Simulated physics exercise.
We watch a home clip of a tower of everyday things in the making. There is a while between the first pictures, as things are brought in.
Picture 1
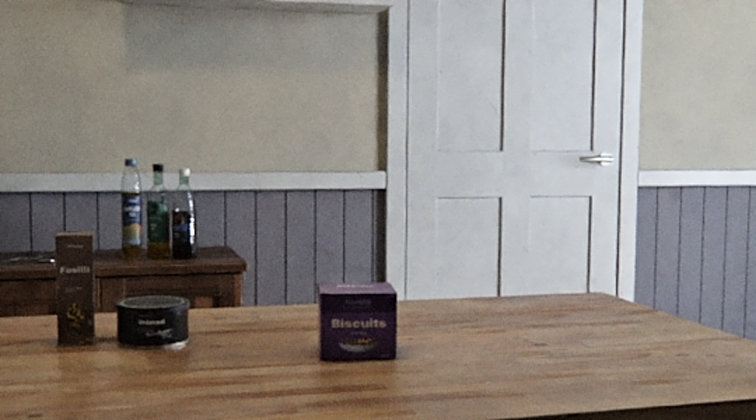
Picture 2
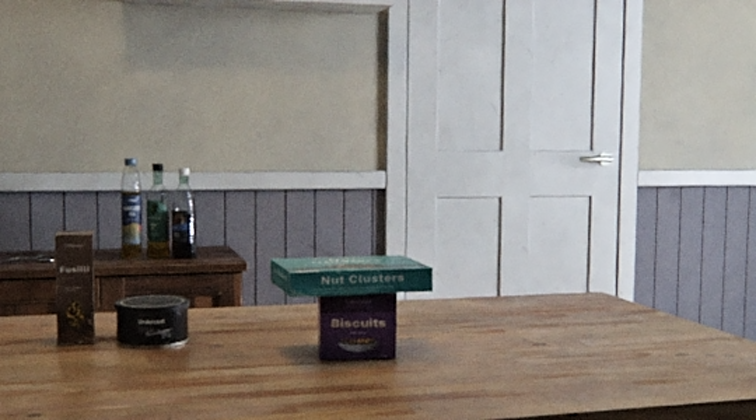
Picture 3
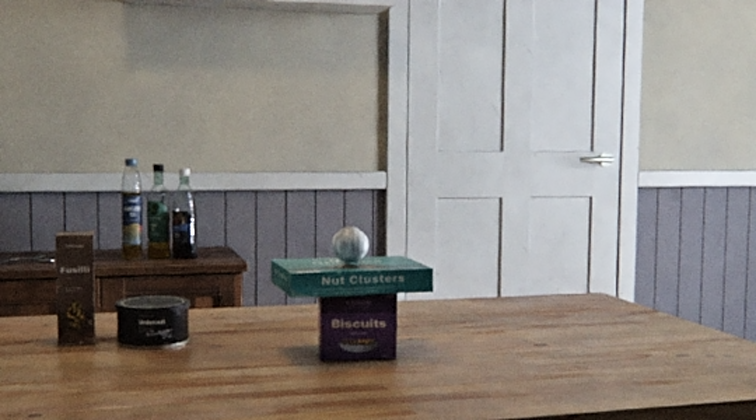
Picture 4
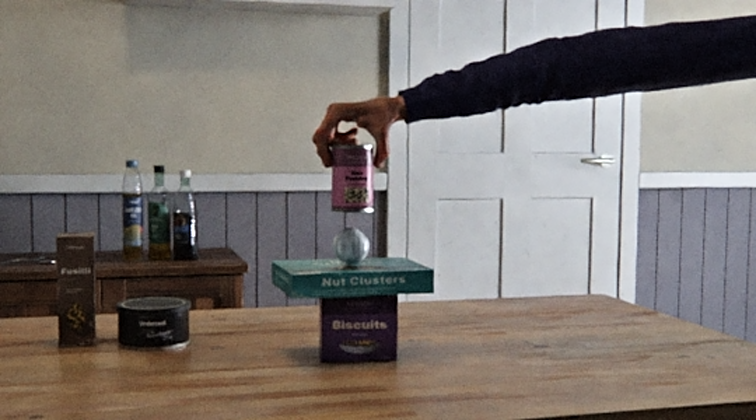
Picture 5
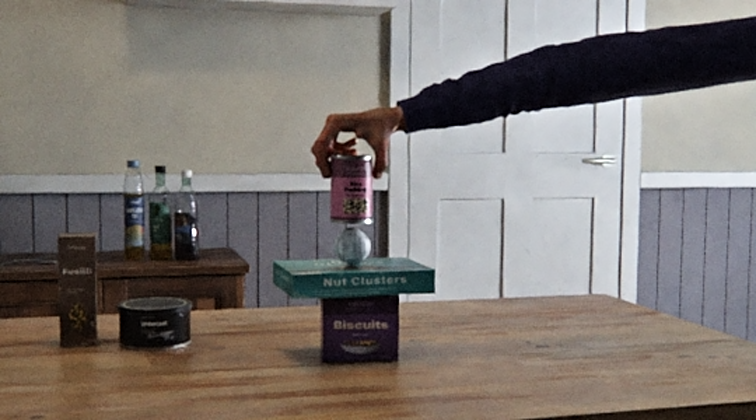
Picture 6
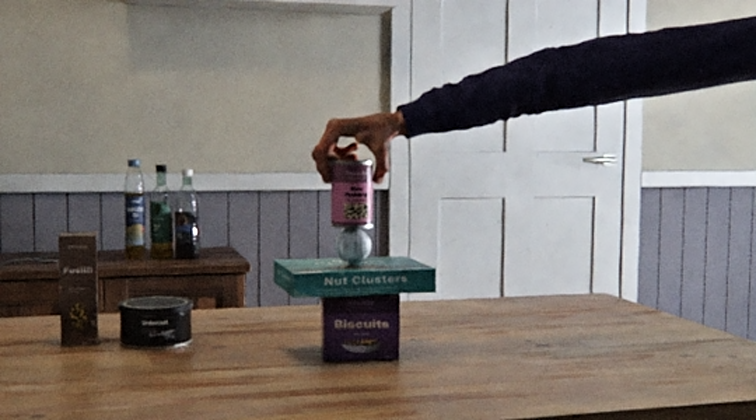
A turquoise packet appears on top of the purple box on the wooden table, and then a pale, round object sits on the packet. A hand reaches in from the right holding a pink tin above it, then lowers the tin slightly until it touches the round object, keeping its grip.
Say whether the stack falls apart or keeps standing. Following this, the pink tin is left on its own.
It doesn't stay intact.
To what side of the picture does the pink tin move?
Pretty clearly in the leftward direction.
Then, 0.70 s after the last picture, pink tin now fallen; turquoise packet tipped 6° from how it was.
Then, 0.90 s after the last picture, things are still on the move.
At rest, fallen, pink tin; the other 5 in place. Seen from the same camera at the end, pink tin near (168, 337). The pile comes apart.
